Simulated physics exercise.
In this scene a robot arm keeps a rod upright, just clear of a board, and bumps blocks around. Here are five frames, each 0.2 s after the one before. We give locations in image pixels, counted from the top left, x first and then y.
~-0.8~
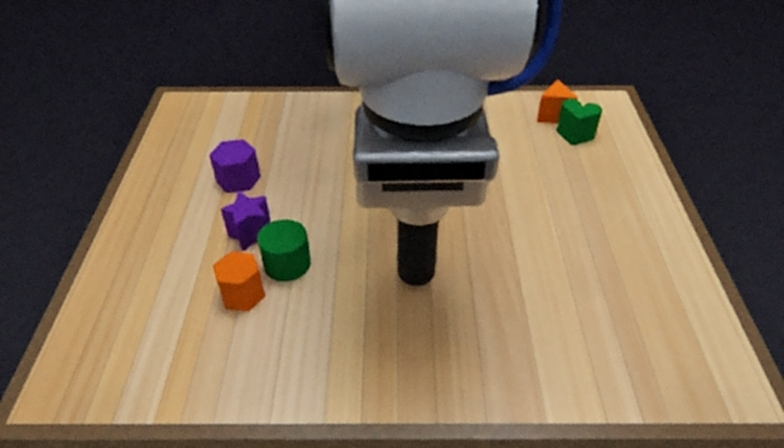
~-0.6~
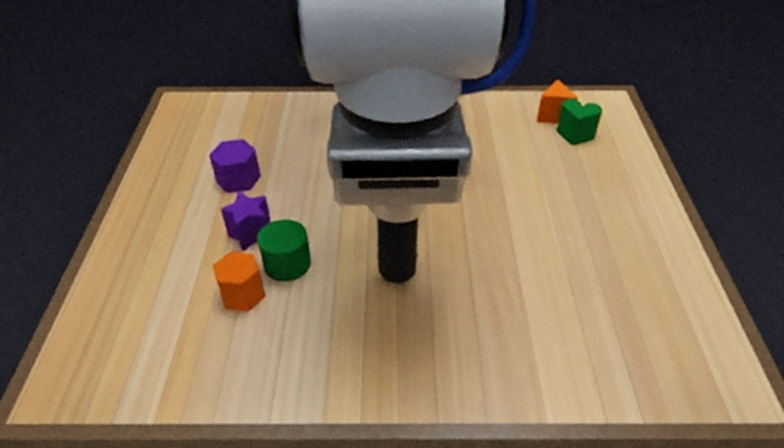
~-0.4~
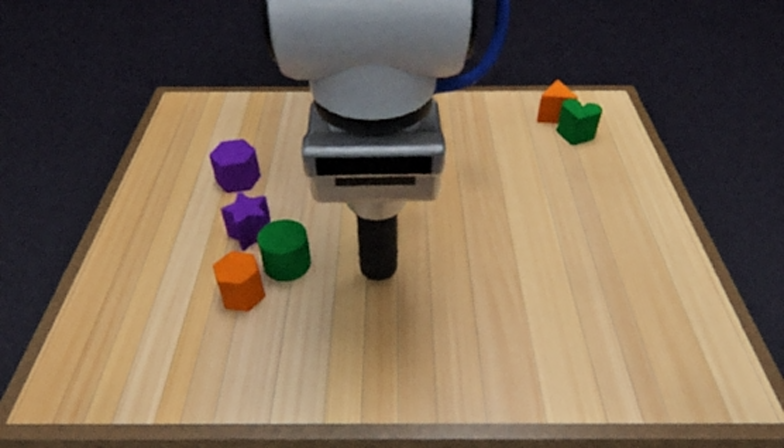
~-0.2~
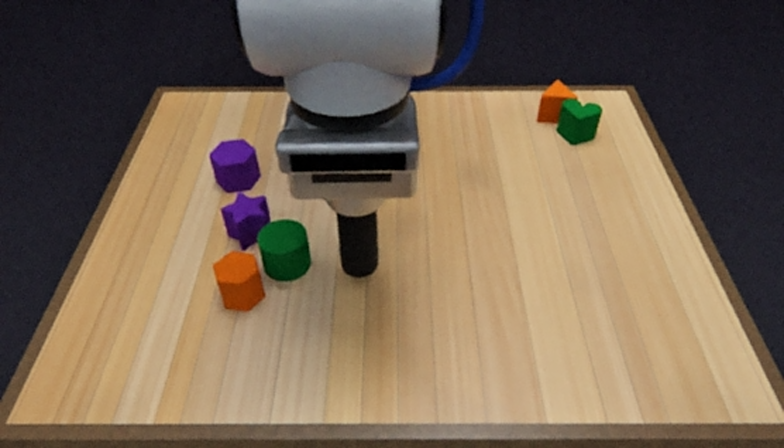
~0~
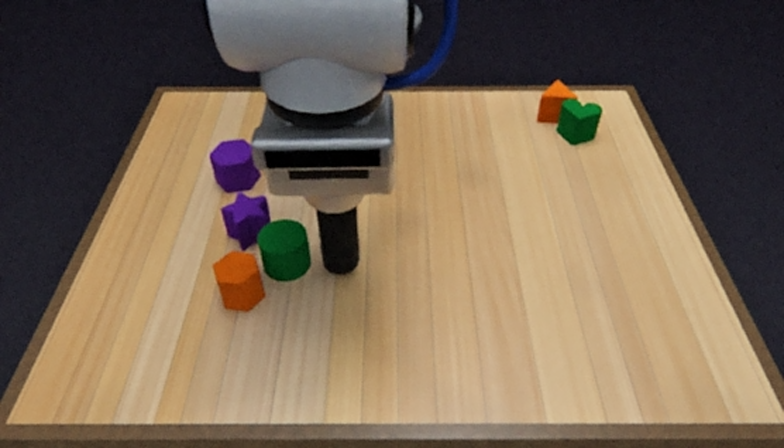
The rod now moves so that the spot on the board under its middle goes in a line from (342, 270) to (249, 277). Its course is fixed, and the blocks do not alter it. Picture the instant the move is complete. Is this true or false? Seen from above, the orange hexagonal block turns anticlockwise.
True.
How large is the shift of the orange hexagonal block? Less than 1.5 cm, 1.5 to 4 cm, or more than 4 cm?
Answer: 1.5 to 4 cm.
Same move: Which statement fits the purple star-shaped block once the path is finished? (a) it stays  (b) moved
b: Moved.
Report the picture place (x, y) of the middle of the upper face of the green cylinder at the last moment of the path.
I'd say the green cylinder ends with its top centre at (217, 226).
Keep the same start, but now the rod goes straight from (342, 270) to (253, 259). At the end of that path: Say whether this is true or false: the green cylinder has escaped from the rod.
The statement is incorrect.
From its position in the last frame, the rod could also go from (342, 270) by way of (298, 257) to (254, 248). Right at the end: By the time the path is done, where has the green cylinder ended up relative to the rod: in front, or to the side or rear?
It will keep going ahead of the rod.
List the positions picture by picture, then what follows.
In the first frame, rod tip (416, 273); block tops, orange hexagonal block (236, 267); purple star-shaped block (245, 206); green cylinder (282, 235).
In the second frame, rod (397, 270); blocks unchanged.
In the third frame, rod (379, 268); blocks unchanged.
In the fourth frame, rod (360, 265); blocks unchanged.
In the fifth frame, rod (341, 262); orange hexagonal block (236, 267); purple star-shaped block (245, 206); green cylinder (282, 235).
On the path given first. Halfway along, rod (292, 265); green cylinder (251, 232).
At the end, rod (247, 269); orange hexagonal block (214, 276), turned 40° anticlockwise; purple star-shaped block (236, 199), turned 40° clockwise; green cylinder (217, 226).
